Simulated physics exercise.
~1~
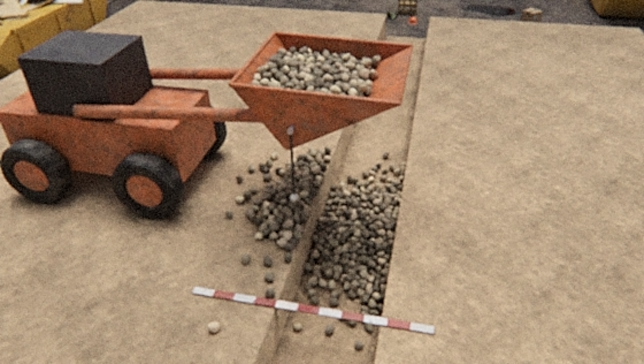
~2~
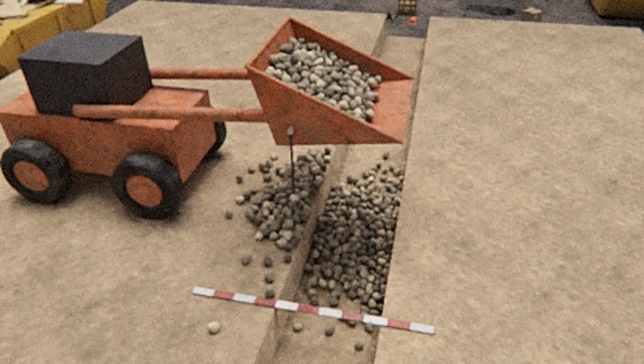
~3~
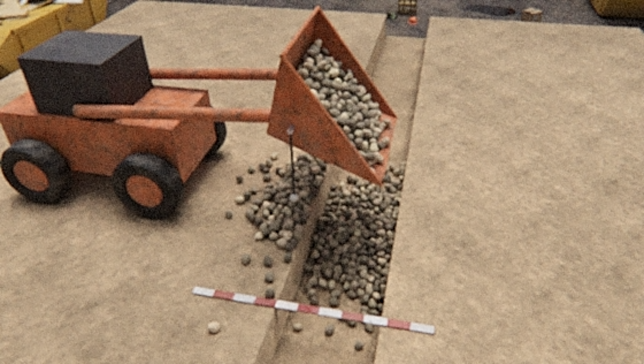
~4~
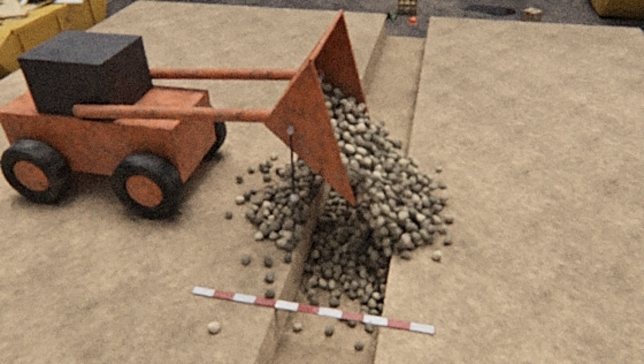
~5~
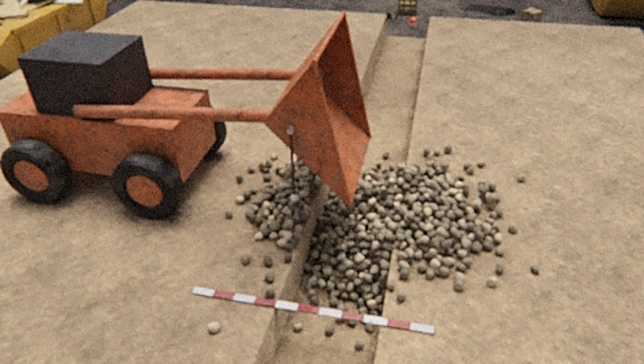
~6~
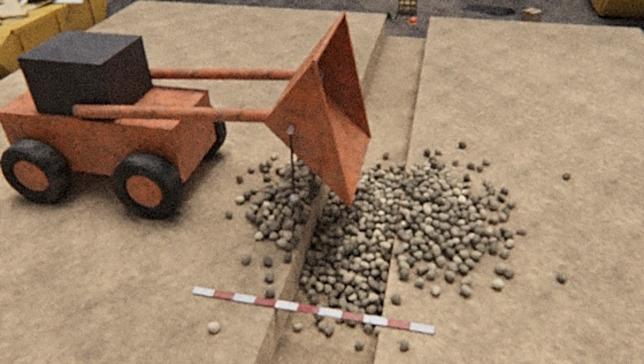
At the start, a small orange loader with a black block on top holds a bucket full of rounded grey stones over a trench, where an earlier heap lies partly on the near edge and partly inside. The bucket tips forward to the right, and the stones slide toward its lower lip. As it steepens, they pour out in a thick stream, landing in the trench and on the far side. The bucket empties and stops, steeply tilted, while the last stones scatter to the right. At the end, a broad pile fills part of the trench and spreads over the ground beyond, behind the red-and-white staff.
